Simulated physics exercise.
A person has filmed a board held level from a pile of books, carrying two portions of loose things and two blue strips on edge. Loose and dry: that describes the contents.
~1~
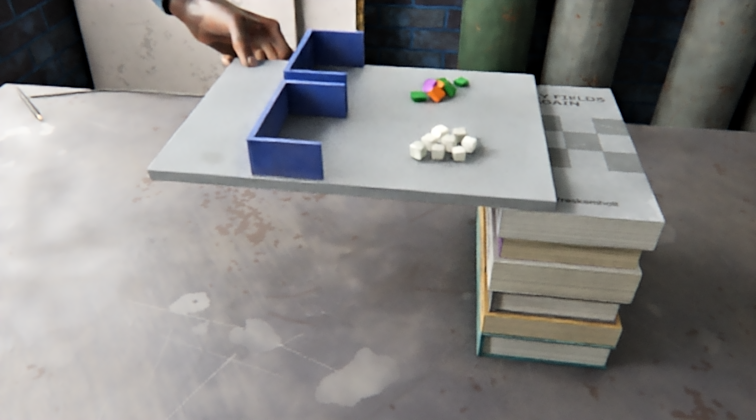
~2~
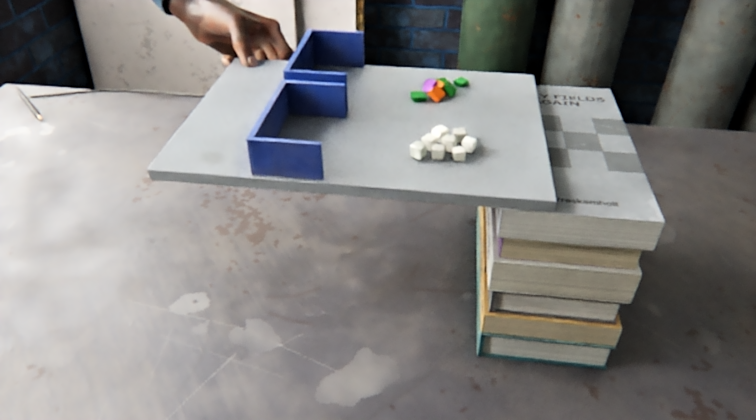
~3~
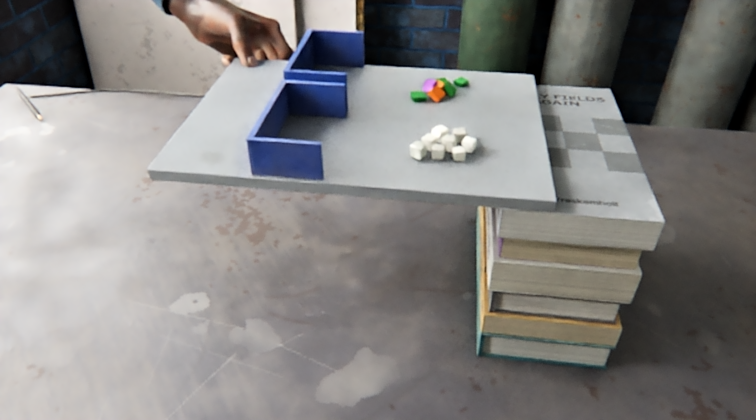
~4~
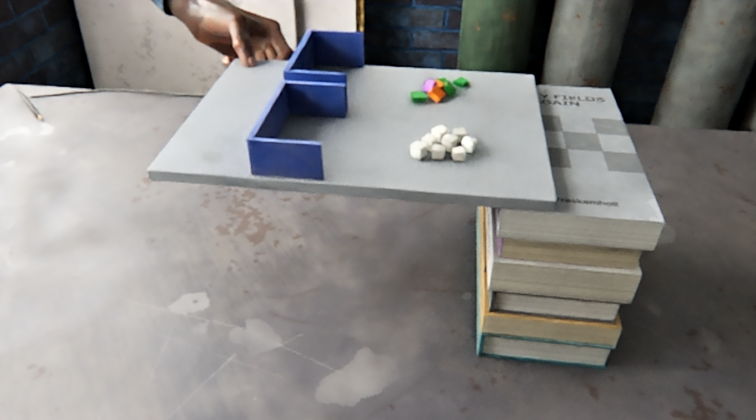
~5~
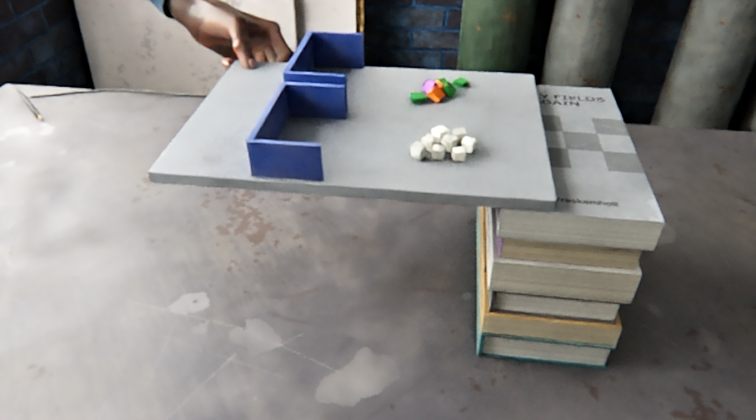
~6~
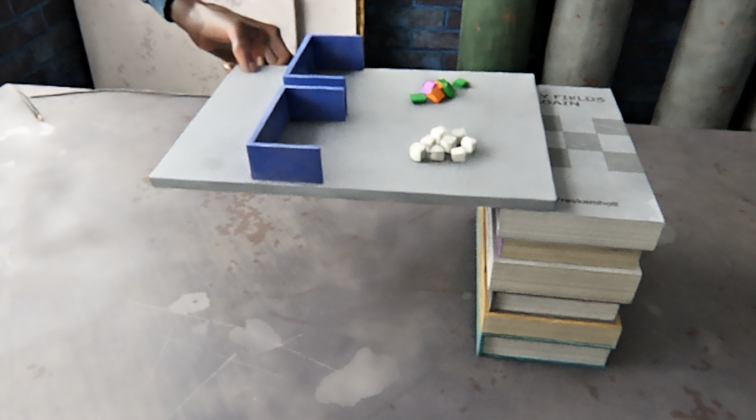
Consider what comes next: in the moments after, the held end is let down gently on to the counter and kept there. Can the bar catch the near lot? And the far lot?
My prediction: The near lot fails to clear its barrier, the far lot fails to clear its barrier.
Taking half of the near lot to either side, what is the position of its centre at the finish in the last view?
I'd place the middle near (335, 234).
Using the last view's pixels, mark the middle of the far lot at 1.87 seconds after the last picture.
(347, 164) or so.
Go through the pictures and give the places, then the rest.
The first picture shows held end of the board at (163, 169), level; book pile at (562, 153), tall, over half the board's length; near lot at (449, 143), a few sugar cubes; far lot at (437, 87), a few mosaic tiles; near bar at (270, 124), taller than the pieces; far bar at (301, 67), taller than the pieces.
The second picture shows held end of the board at (163, 169), level; far lot at (437, 87).
The third picture shows held end of the board at (163, 169), level; near lot at (449, 143).
The fourth picture shows held end of the board at (163, 170), level; far lot at (437, 88).
The fifth picture shows held end of the board at (164, 172), level; near lot at (449, 144).
The sixth picture shows held end of the board at (165, 177), down by 2°; book pile at (562, 153); near lot at (449, 144), not moving; far lot at (436, 89), not moving; near bar at (270, 130); far bar at (300, 72).
Then, 1.00 s after the last picture, board sloping at 20°; near lot where it was; far lot where it was.
Then, 1.87 s after the last picture, board sloping at 36°; near lot has reached its bar; far lot has reached its bar.
Then, 2.62 s after the last picture, board resting at 39°; near lot has reached its bar; far lot has reached its bar.
At rest, board resting at 39°; near lot gathered behind its bar; far lot gathered behind its bar.
